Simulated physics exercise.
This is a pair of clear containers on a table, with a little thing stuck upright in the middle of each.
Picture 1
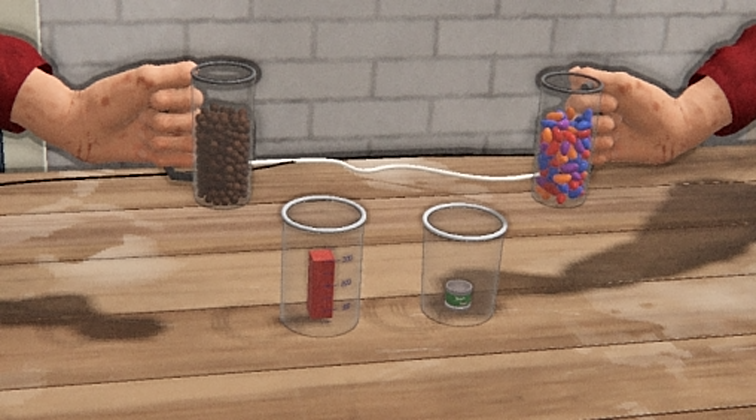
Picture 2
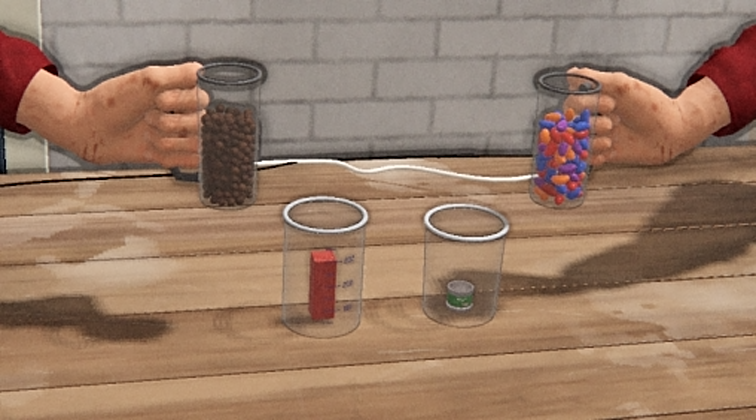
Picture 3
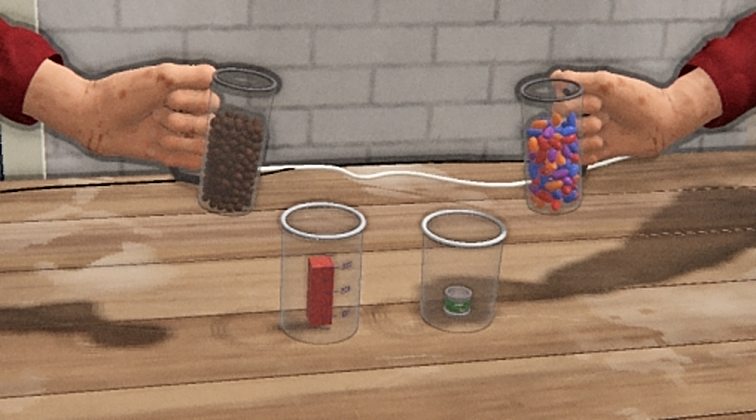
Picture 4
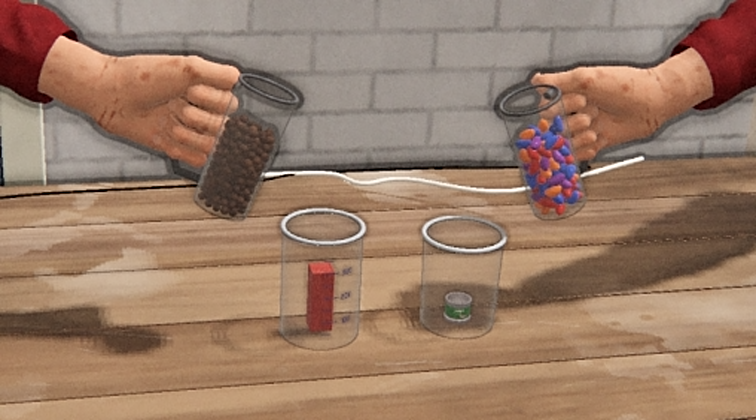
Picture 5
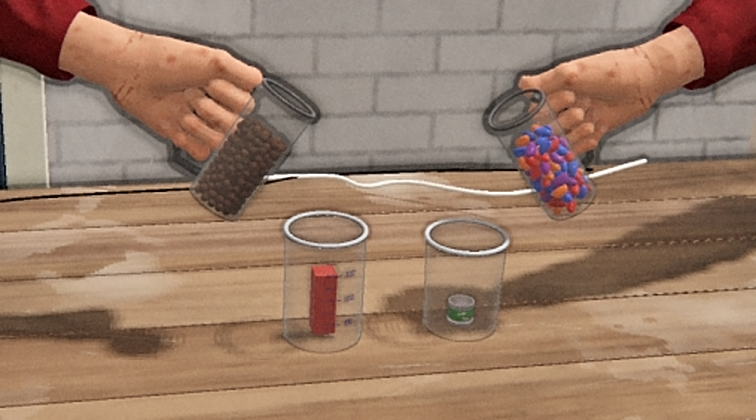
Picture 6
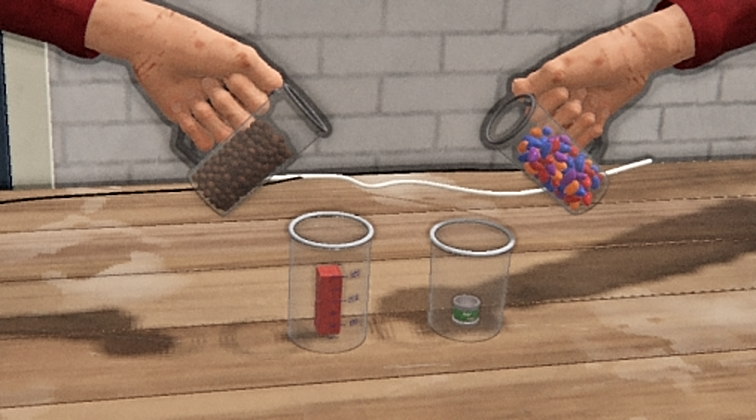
Two hands held up a clear cup of brown berries and one of colourful jelly beans, then steadily tilted them inward above two clear containers holding a red block and a small tin.
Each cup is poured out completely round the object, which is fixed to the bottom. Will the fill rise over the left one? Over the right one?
The left one keeps its head above the surface; the right one disappears under the fill.
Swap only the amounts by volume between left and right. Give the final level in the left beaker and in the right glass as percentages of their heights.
Left: 50 %. Right: 50 %.
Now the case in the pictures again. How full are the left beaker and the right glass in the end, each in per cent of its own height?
Left: 50 %. Right: 55 %.
Then, 0.38 s after the last picture, left beaker empty, all of its cupful still in the cup; right glass empty, all of its cupful still in the cup.
Then, 0.79 s after the last picture, left beaker nearly empty, nearly all of its cupful still in the cup; right glass nearly empty, nearly all of its cupful still in the cup.
Then, 1.28 s after the last picture, left beaker a third full, none of its cupful still in the cup; right glass half full, none of its cupful still in the cup.
At rest, left beaker half full (surface near (329, 282)), nothing beside it; right glass half full (surface near (469, 277)), nothing beside it; the left thing is still showing; the right thing is covered.
